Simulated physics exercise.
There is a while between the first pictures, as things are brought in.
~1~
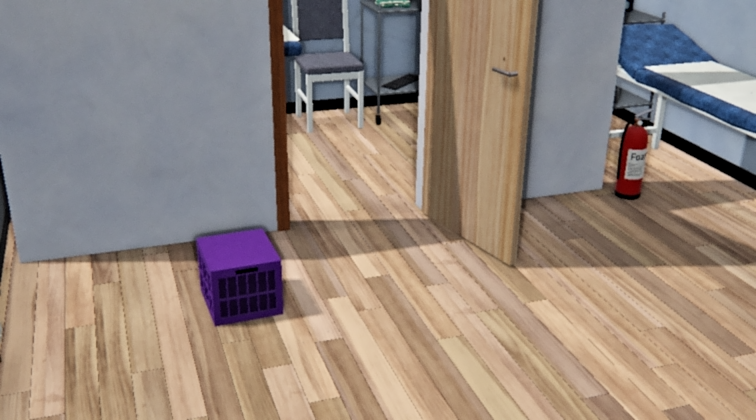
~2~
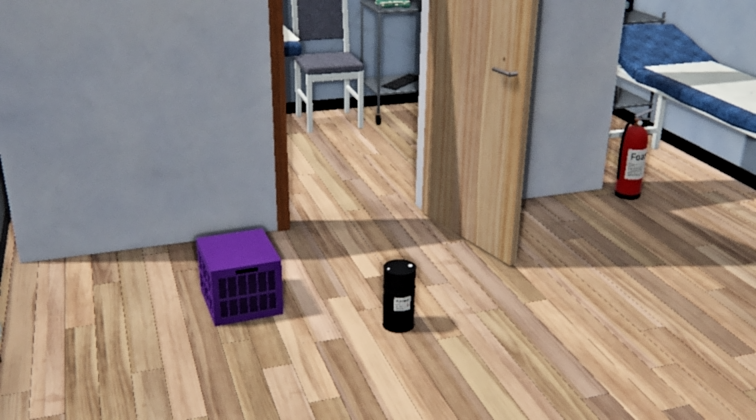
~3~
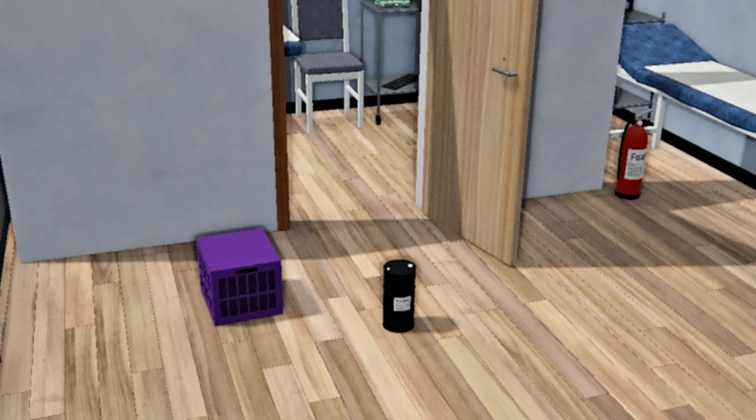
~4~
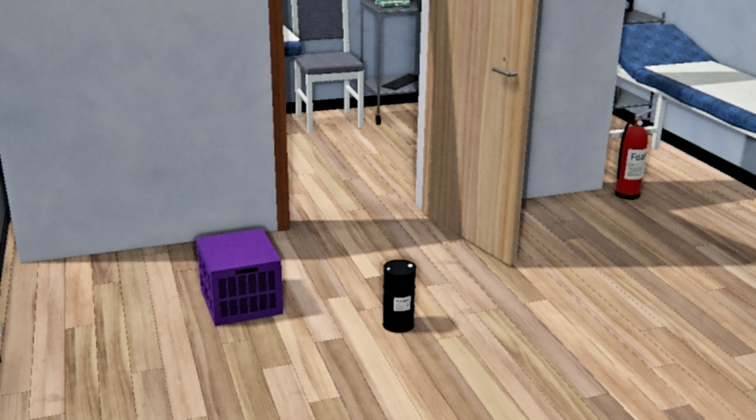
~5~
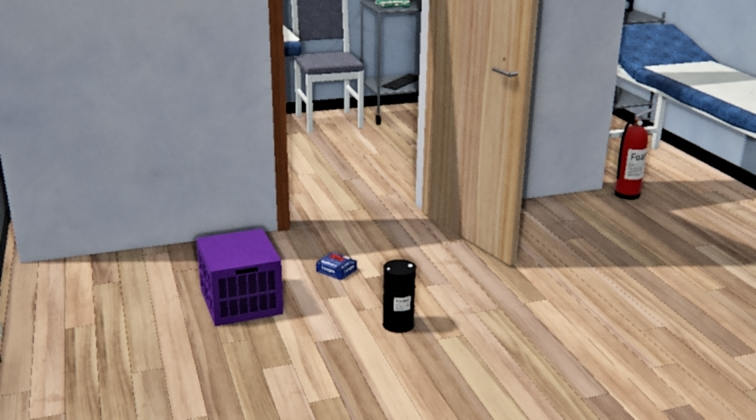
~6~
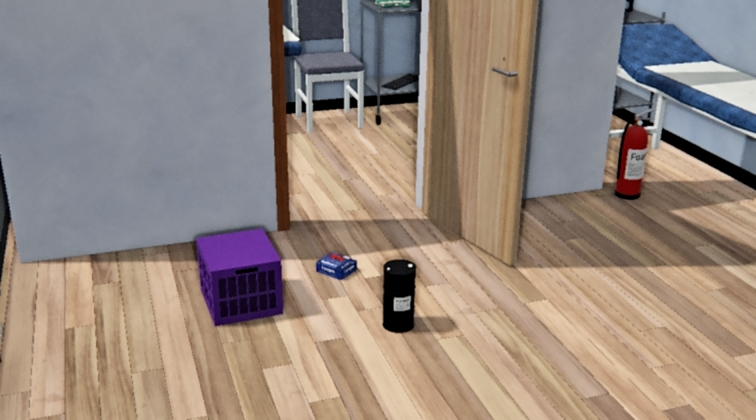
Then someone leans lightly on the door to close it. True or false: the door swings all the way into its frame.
True.
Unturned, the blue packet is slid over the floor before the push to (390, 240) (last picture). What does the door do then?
After that, the door ends up flush.
Then, 0.80 s later than the last frame, door 80° open.
Then, 1.40 s later than the last frame, door 50° open.
Then, 2.00 s later than the last frame, door 18° open.
When it is over, door 0° open; all 3 as before. End places, in pixels of the last picture, blue packet near (337, 266).
